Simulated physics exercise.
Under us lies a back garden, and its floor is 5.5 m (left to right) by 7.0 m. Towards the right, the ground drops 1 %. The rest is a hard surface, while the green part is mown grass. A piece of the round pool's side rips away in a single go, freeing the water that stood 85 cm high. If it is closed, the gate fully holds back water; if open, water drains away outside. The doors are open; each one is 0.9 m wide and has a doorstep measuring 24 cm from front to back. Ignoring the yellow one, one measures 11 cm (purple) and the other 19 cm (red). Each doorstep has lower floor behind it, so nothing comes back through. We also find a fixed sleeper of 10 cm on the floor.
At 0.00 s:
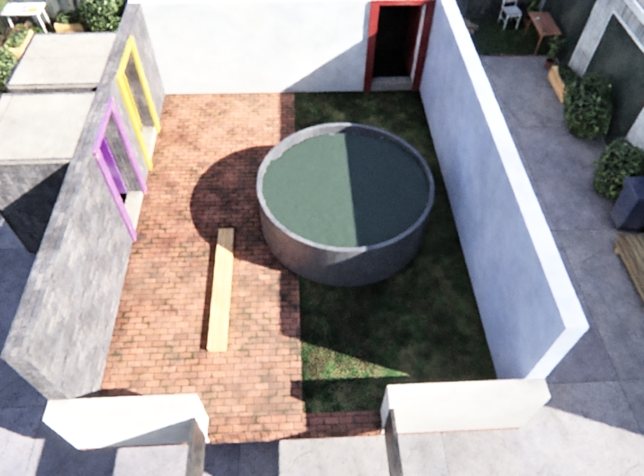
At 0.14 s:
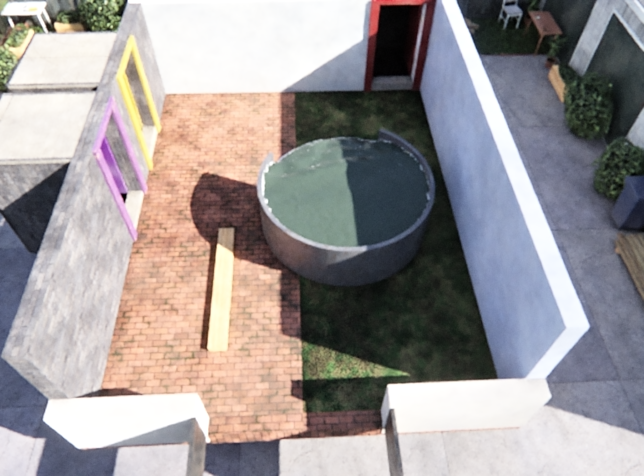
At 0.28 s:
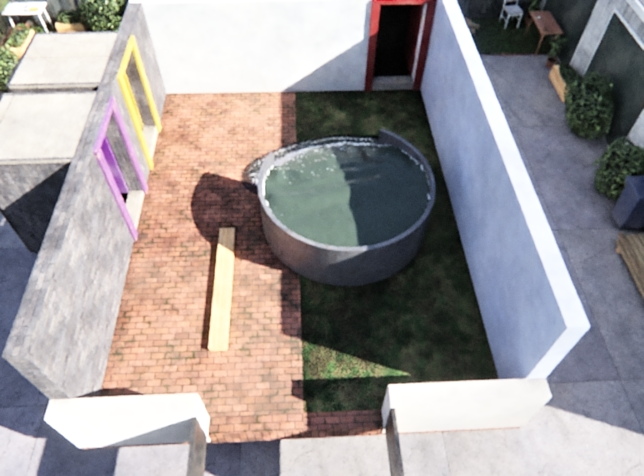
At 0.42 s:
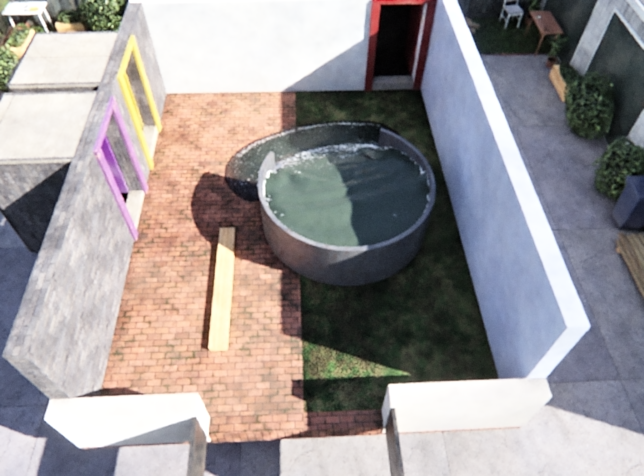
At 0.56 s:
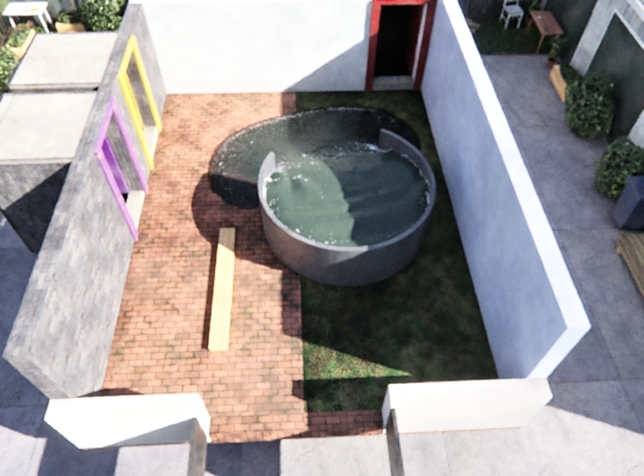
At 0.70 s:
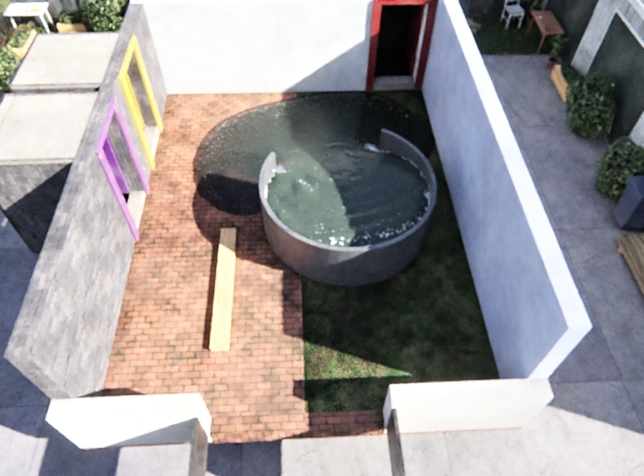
In a walled back garden, half brick paving and half grass, a round pool stands full of still water. The far side of its wall breaks open, and water pours out behind it, spreading across bricks and grass in a widening dark sheet while the surface inside ripples and foams.
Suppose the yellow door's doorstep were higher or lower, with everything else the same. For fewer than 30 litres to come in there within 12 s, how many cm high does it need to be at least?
It needs to be at least about 19 cm high.
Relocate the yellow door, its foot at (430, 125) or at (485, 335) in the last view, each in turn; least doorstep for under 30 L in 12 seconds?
Minimums: About 19 cm and 9.0 cm.
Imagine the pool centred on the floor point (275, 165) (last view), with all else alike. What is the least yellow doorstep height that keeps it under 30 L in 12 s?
Some 25 cm.
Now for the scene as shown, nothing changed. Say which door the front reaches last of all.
That's the purple one.
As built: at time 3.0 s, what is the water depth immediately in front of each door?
Purple 9, yellow 24, red 34 cm.
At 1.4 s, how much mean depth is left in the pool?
About 50 centimetres.
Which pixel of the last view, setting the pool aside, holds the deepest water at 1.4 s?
Look close to (295, 96).
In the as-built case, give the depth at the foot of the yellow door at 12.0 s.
Depth: Near 7.0 cm.
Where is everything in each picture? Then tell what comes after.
Still water, 85 cm deep, in the round pool at (345, 184); the yellow door at (140, 106) is dry, in the first frame.
Water pours out on the far side and has run 0.3 m, to a hidden place; about 9 cm deep outside, 85 cm at the back, in the second frame.
Water pours out on the far side and has run 0.8 m, to a hidden place; about 13 cm deep outside, 85 cm at the back, in the third frame.
Water pours out on the far side and has run 1.2 m, to (377, 125); about 12 cm deep outside, 85 cm at the back, in the fourth frame.
Water pours out on the far side and has run 1.7 m, to (363, 109); about 10 cm deep outside, 82 cm at the back, in the fifth frame.
Water pours out on the far side and has run 2.2 m, to (367, 95); about 8 cm deep outside, 74 cm at the back; the yellow door at (142, 106), 3.3 m from the gap, is still 0.9 m from the nearest water, in the sixth frame.
After 1.4 s water covers 45 % of the floor, deepest (48 cm) near (295, 96); 19 cm at the yellow door, 0 litres in over its 17 cm doorstep.
After 3.0 s water covers 50 % of the floor, deepest (44 cm) near (175, 103); 24 cm at the yellow door, 17 litres in over its 17 cm doorstep.
After 12.0 s water covers 95 % of the floor, deepest (14 cm) near (451, 213); 7 cm at the yellow door, 50 litres in over its 17 cm doorstep.
At the yellow door as built, the water arrived by 1.2 s and peaked near 26 cm at 2.6 s.
With a doorstep of 15.5 cm, 66 litres would have come in within the 12 s; with 21.5 cm, 19 litres. So under 30 litres takes about 19 cm.
